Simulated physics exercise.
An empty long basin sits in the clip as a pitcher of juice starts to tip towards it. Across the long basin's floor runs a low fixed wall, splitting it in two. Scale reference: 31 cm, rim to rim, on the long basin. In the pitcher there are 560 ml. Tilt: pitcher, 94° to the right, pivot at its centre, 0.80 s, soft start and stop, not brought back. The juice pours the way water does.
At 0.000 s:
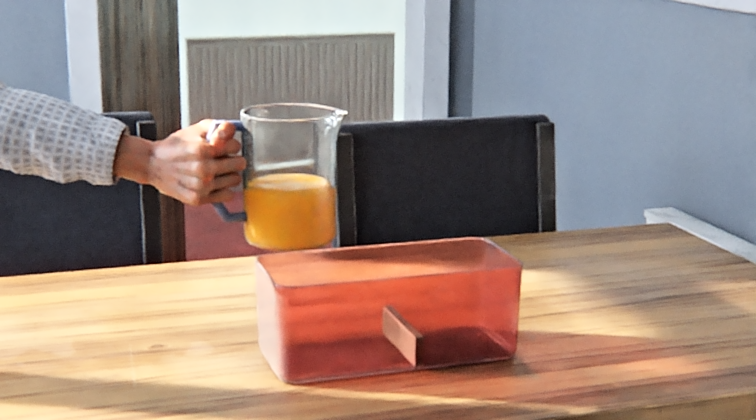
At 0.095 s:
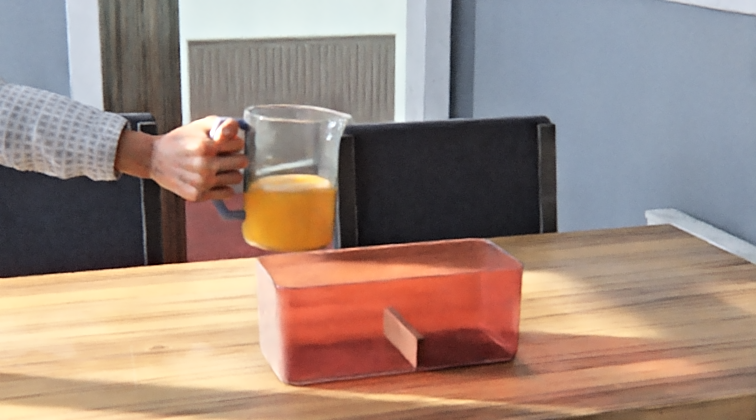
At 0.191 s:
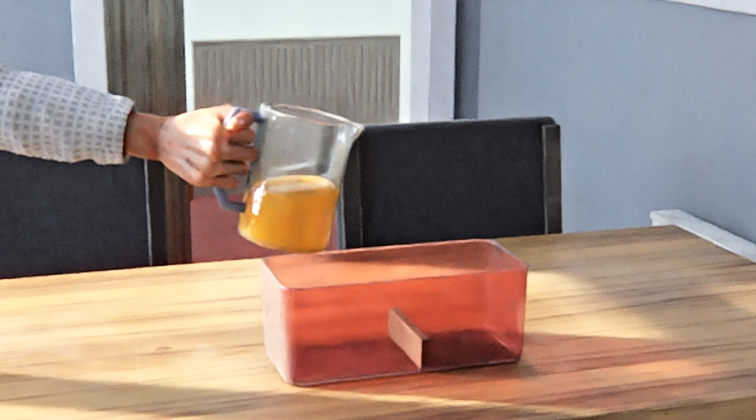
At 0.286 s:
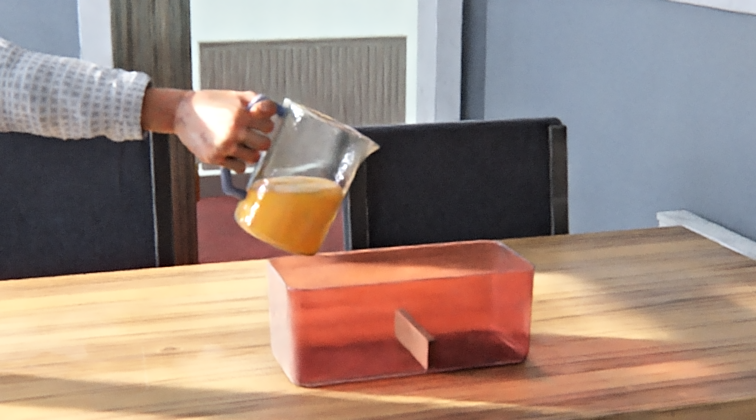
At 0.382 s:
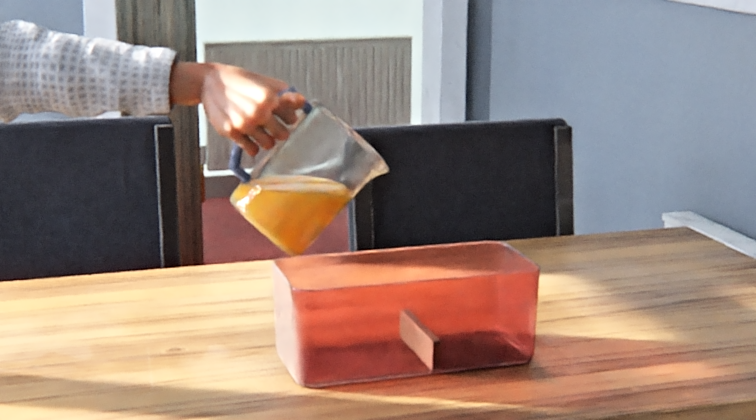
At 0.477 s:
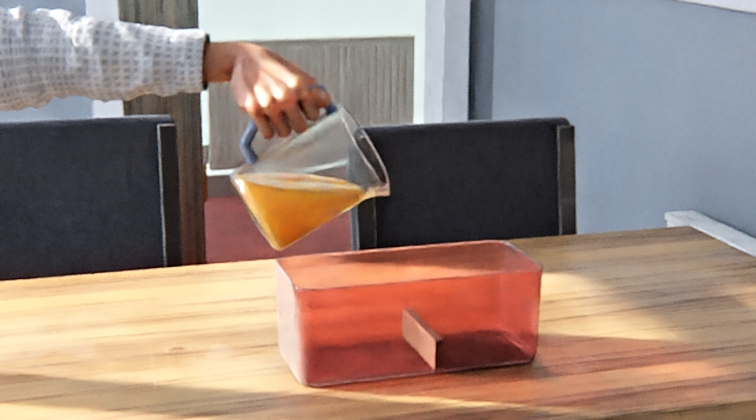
On a sunlit wooden table, a hand tilting a glass pitcher of orange juice rightward above an empty, translucent red long basin.
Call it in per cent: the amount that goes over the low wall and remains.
I would put it at about 70 per cent.
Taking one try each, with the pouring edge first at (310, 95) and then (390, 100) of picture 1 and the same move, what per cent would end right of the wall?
I'd expect close to 5 per cent and then close to 90 per cent.
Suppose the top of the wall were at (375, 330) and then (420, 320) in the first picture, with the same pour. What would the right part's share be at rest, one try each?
The first gives near 90 per cent and the second near 15 per cent.
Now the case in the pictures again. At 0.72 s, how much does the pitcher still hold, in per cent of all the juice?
76 %.
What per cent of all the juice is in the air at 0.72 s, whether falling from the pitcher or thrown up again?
Near 16 per cent at that time.
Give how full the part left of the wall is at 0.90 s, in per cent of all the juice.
The left part holds close to 10 per cent.
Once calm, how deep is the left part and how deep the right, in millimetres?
Left roughly 8 mm; right roughly 24 mm.
After 0.72 s the tilt is 92° and 76 per cent is still to pour, 6 is left of the wall and 2 right of it.
After 0.90 s the tilt is 94° and 40 per cent is still to pour, 11 is left of the wall and 36 right of it.
After 1.09 s the tilt is 94° and 20 per cent is still to pour, 13 is left of the wall and 61 right of it.
After 1.30 s the tilt is 94° and 9 per cent is still to pour, 19 is left of the wall and 69 right of it.
In the end 28 per cent lies left of the wall, 70 right of it and 0 outside.
